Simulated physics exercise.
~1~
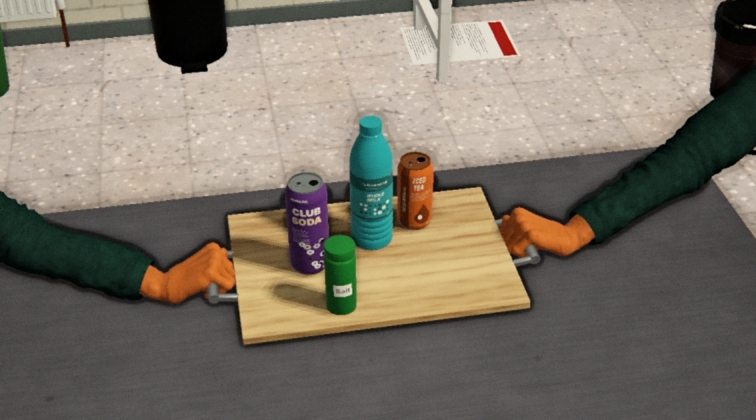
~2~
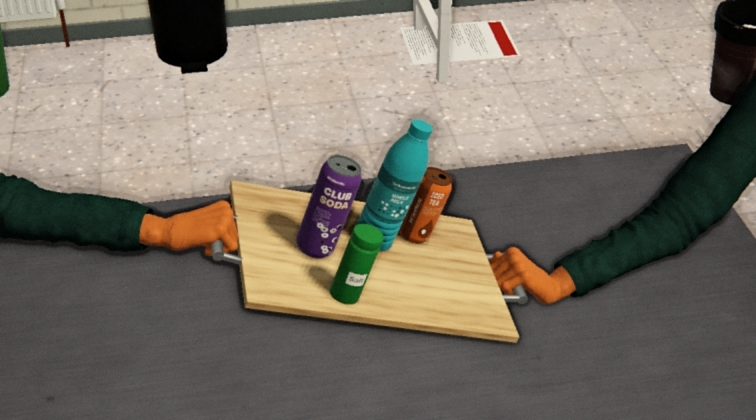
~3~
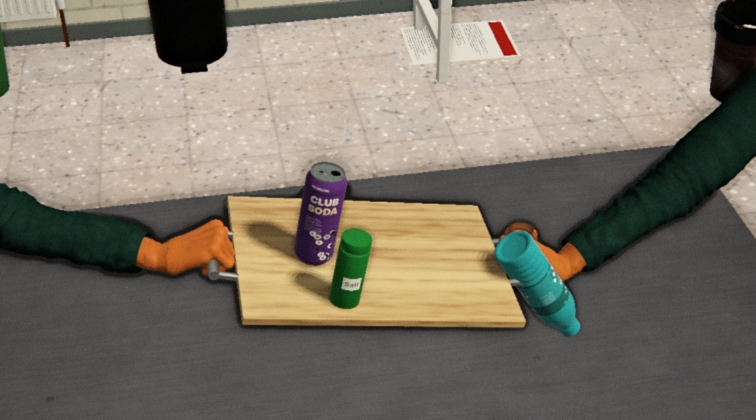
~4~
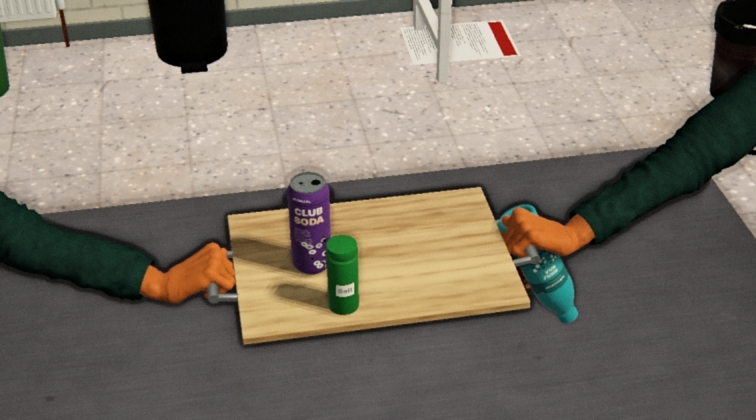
The video shows two hands tilting a wooden tray down to the right, sending a turquoise bottle and an orange can off that side. The tray is levelled again, with the purple can and green shaker still upright on it and the bottle lying beside the right hand.
